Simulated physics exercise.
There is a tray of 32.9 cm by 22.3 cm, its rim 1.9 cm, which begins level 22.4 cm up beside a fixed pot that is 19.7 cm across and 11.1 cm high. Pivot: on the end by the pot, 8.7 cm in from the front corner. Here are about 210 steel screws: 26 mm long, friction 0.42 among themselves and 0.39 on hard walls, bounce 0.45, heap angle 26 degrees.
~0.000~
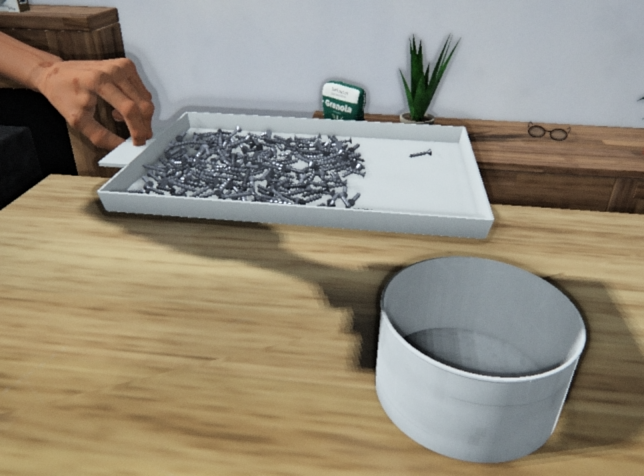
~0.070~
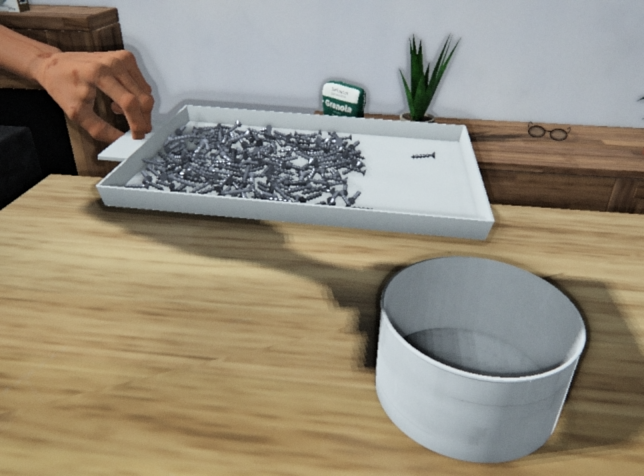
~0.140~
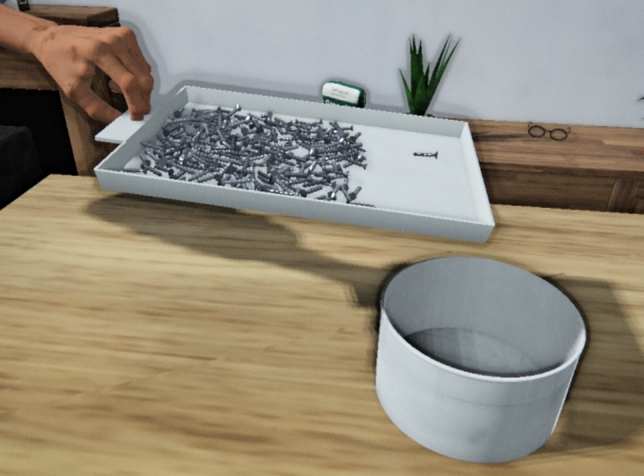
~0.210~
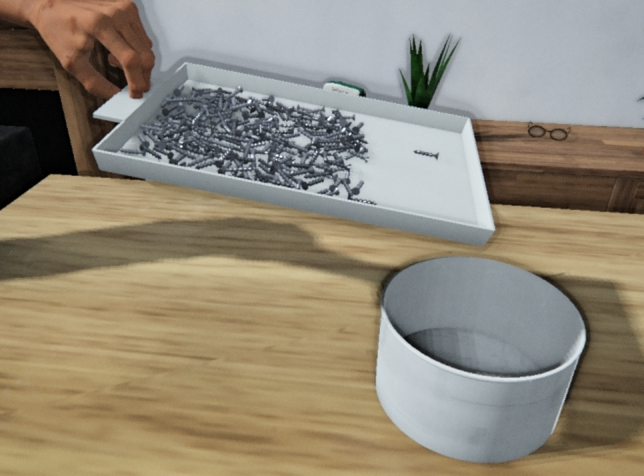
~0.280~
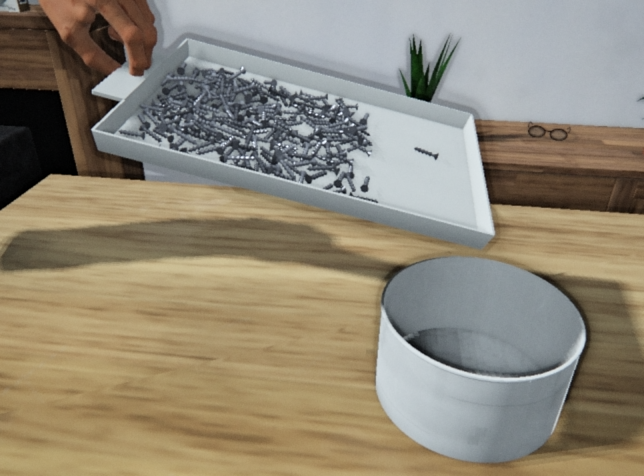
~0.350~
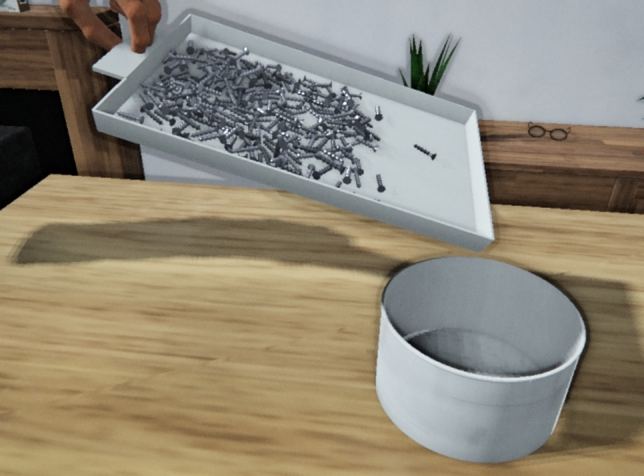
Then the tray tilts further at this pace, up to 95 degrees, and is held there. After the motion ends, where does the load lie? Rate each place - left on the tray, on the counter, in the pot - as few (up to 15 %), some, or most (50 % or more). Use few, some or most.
Left on the tray: Few; counter: Few; pot: Most.
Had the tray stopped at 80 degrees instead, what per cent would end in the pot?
In that case, near 95 percent.
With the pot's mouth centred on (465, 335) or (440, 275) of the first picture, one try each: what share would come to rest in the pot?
Roughly 100 per cent, then 20 per cent.
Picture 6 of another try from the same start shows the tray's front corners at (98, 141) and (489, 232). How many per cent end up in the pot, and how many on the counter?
Pot 90; counter 10.
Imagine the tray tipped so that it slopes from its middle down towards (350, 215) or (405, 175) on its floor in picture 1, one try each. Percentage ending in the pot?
Estimate: Some 60 % and some 60 % respectively.
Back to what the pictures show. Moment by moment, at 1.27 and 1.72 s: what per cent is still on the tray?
First 40, then 0.
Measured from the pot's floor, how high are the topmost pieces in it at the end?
It reaches roughly 3.0 cm.
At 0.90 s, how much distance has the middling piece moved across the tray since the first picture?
Roughly 18 cm.
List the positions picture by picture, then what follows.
The first frame shows tray tilt 0 degrees, front corners at (103, 190) and (488, 217); middle of the pieces at (261, 169); pot at (480, 308).
The second frame shows tray tilt 1 degrees, front corners at (102, 185) and (489, 219); middle of the pieces at (261, 165).
The third frame shows tray tilt 5 degrees, front corners at (100, 168) and (489, 223), lowest corner right front; middle of the pieces at (261, 153).
The fourth frame shows tray tilt 10 degrees, front corners at (99, 149) and (490, 227), lowest corner right front; middle of the pieces at (262, 140).
The fifth frame shows tray tilt 14 degrees, front corners at (98, 129) and (490, 231), lowest corner right front; middle of the pieces at (265, 127).
The sixth frame shows tray tilt 19 degrees, front corners at (99, 109) and (490, 236), lowest corner right front; middle of the pieces at (270, 107); pot at (480, 308). The tray's pace is about 65 degrees a second.
Then, at 0.90 s, tilt 55 degrees; the tray holds 95 %, the pot 0 %.
After 1.27 s, tilt 79 degrees; the tray holds 40 %, the pot 50 %.
After 1.72 s, tilt 95 degrees; the tray holds 0 %, the pot 90 %.
By 2.4 s all is still; tray 0 %, counter 5 %, pot 95 %.
